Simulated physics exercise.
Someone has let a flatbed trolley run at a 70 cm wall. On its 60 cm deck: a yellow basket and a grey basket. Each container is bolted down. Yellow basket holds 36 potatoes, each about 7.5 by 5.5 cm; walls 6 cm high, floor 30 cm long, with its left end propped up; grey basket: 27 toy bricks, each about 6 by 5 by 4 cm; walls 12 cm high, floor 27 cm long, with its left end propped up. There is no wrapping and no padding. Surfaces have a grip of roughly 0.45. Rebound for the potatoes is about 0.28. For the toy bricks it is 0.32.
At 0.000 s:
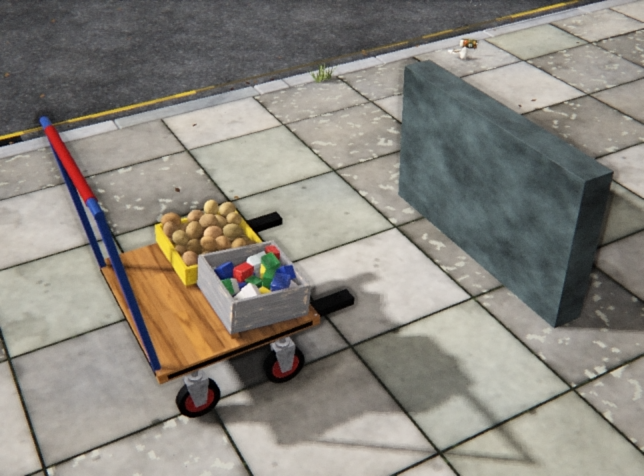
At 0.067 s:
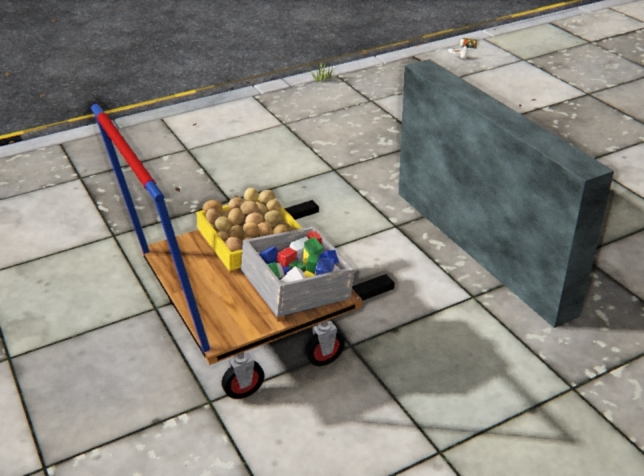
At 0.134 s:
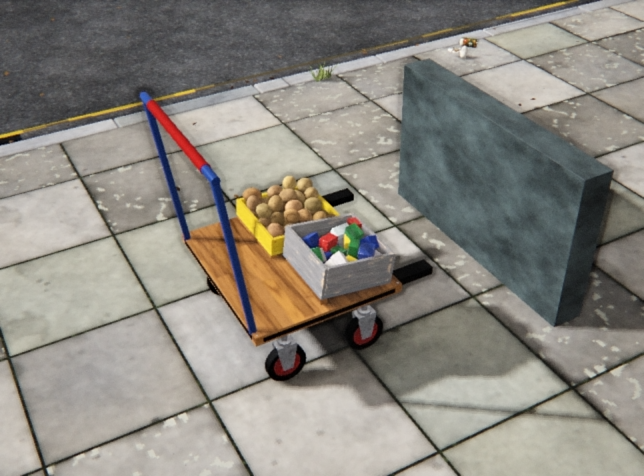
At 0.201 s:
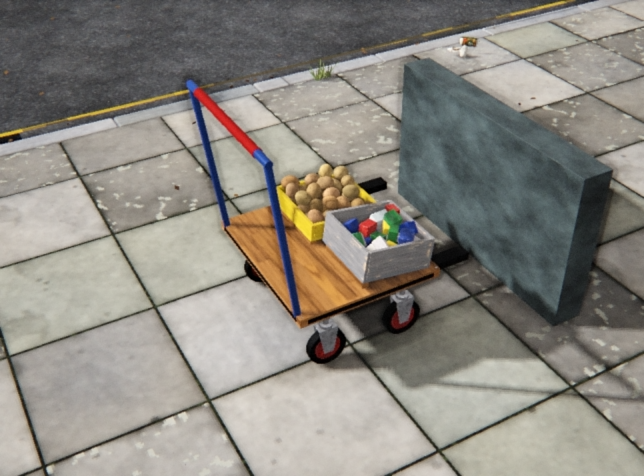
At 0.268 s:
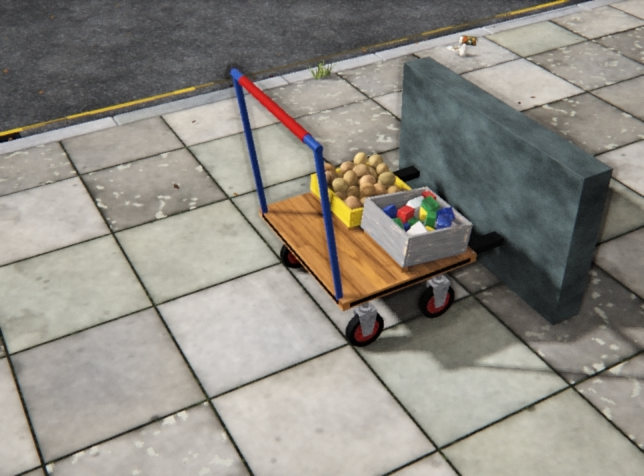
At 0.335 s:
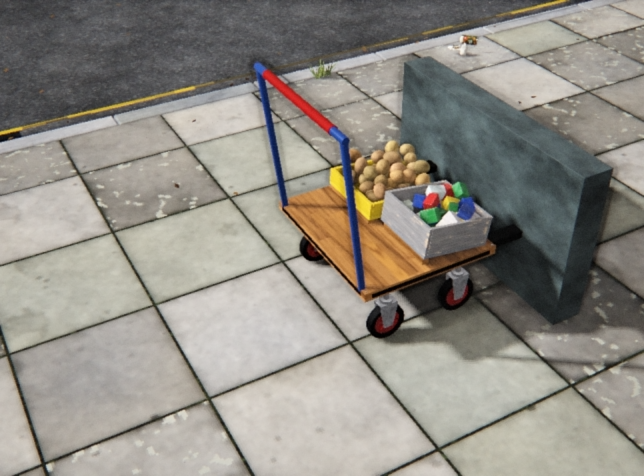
At first, a flatbed trolley carrying a yellow basket of potatoes and a grey basket of colourful toy bricks stands away from a dark wall on the paving. It rolls rightward until its front prongs meet the wall, where it stops and the potatoes bunch up rightward, one leaving the basket.
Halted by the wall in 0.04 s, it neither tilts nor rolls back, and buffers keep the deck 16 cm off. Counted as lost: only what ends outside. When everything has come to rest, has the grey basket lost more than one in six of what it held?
The losses will not reach a sixth.
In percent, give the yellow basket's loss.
Yellow basket 40 per cent.
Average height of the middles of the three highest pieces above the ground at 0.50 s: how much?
52 cm.
After 0.38 s, the yellow basket is down by 7 of 36 and the grey basket has all 27.
After 0.50 s, the yellow basket is down by 15 of 36 and the grey basket is down by 1 of 27.
After 0.73 s, the yellow basket is down by 15 of 36 and the grey basket is down by 2 of 27.
Final count (at 1.24 s), the yellow basket is down by 15 of 36 and the grey basket is down by 2 of 27. Asked share, 2 of 27, 7 per cent.
